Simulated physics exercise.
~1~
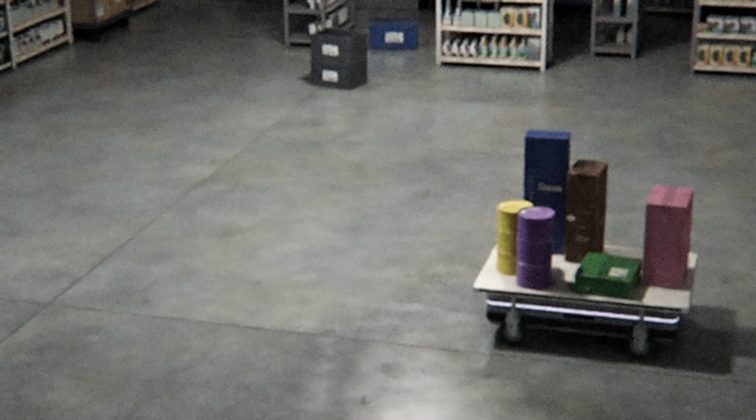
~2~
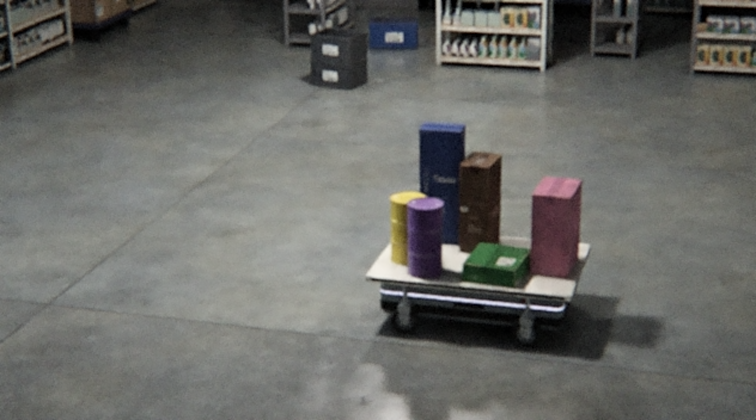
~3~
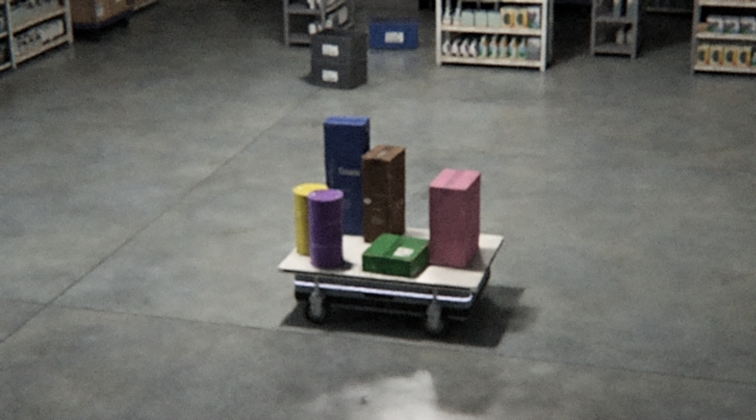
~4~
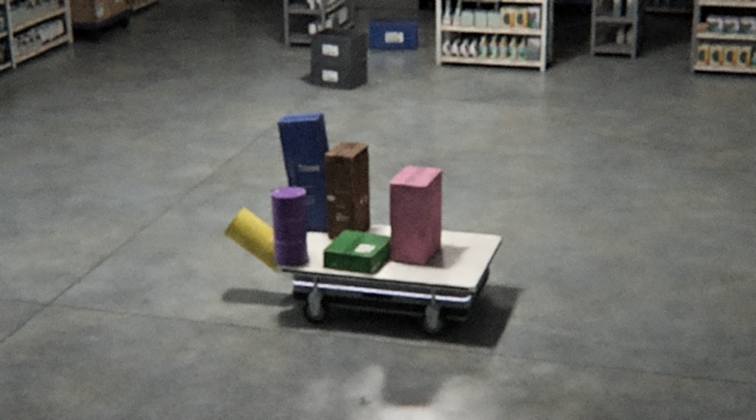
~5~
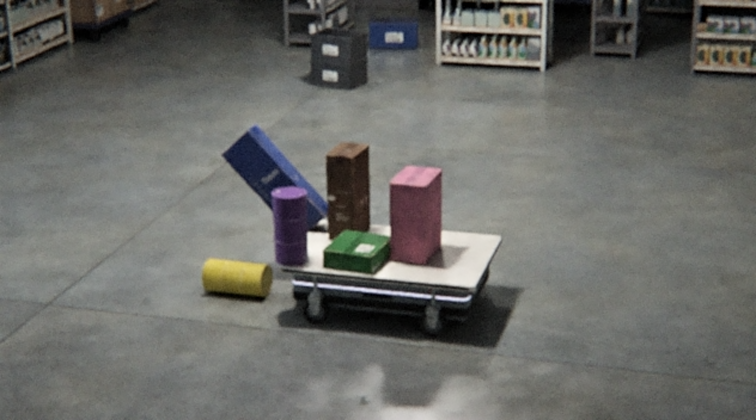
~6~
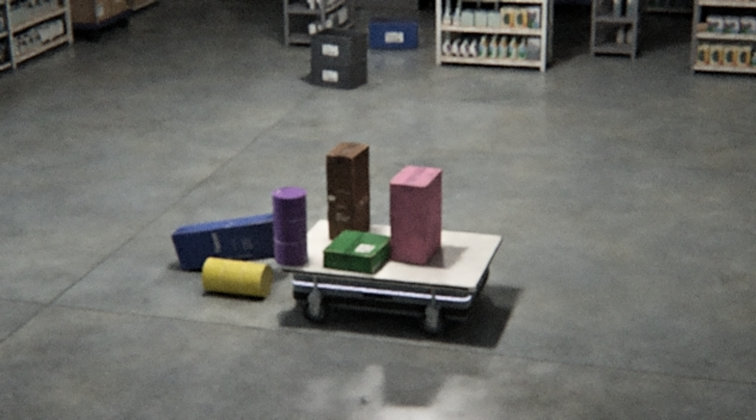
A flat cart loaded with boxes and canisters rolled left across a warehouse floor and stopped, and its load slid left, tipping the yellow canister off the edge, then the tall blue box; both ended lying on the floor while the rest stayed aboard.
